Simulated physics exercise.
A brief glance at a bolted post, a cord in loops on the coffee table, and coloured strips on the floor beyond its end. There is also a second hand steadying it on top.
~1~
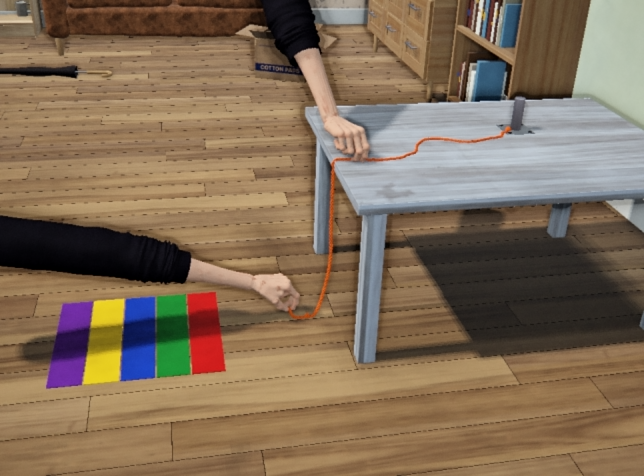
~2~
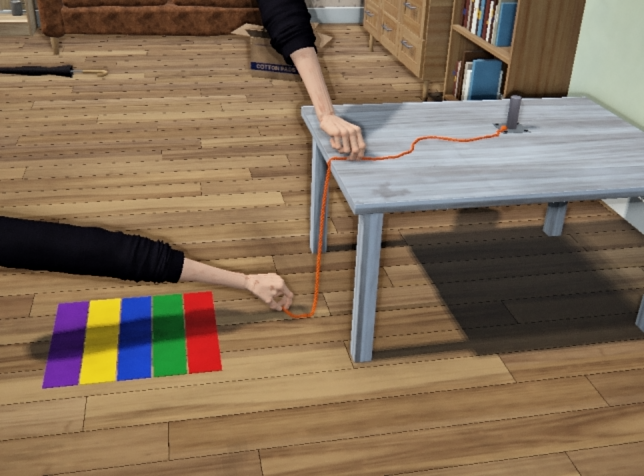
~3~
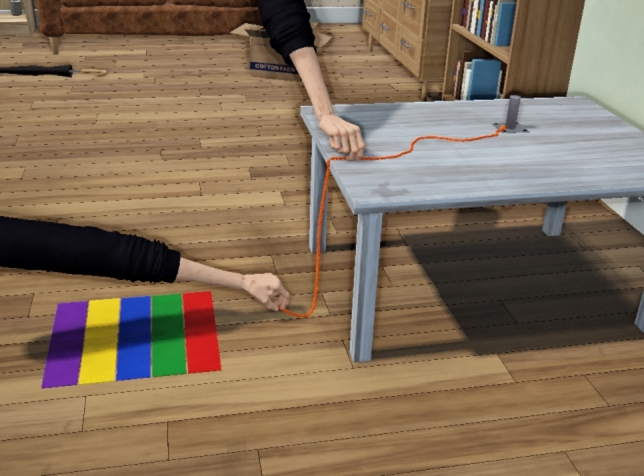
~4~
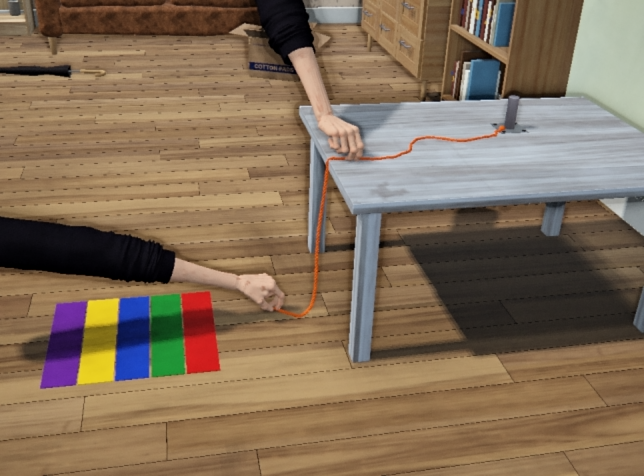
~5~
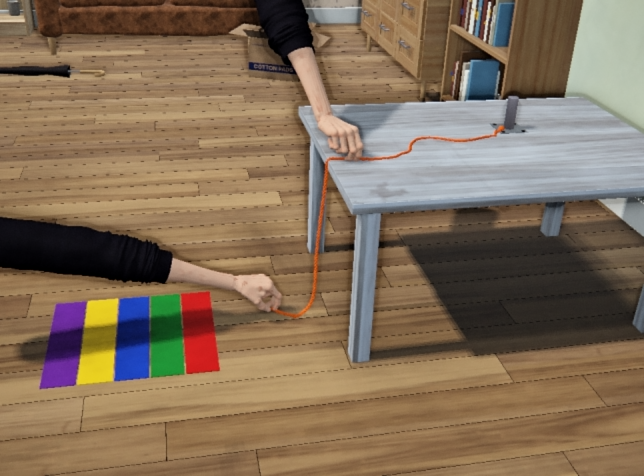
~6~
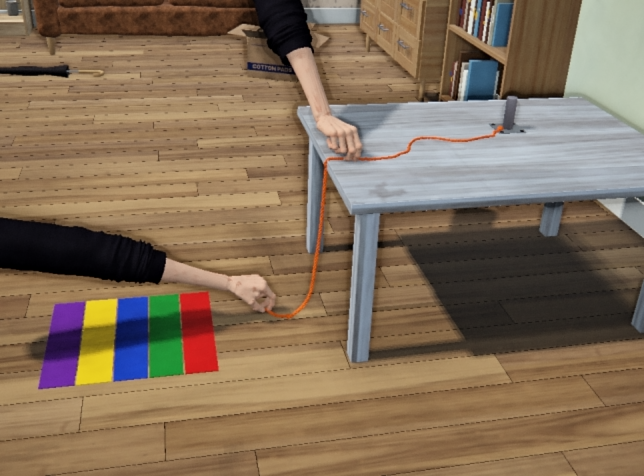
In a living room, a hand near the floor slowly draws an orange cord slightly left.
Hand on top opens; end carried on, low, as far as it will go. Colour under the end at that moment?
Blue.
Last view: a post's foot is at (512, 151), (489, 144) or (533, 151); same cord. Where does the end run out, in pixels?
In order, the pixels are (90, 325), (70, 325) and (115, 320).
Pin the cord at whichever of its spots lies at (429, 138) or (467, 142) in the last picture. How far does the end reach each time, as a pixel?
In order of the tries, close to (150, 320) and close to (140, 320).
Early on, end near (200, 315); over red.
Midway, end near (155, 318); over green.
At the end of the slack, end near (129, 321); over blue. It gets as far as the blue strip.
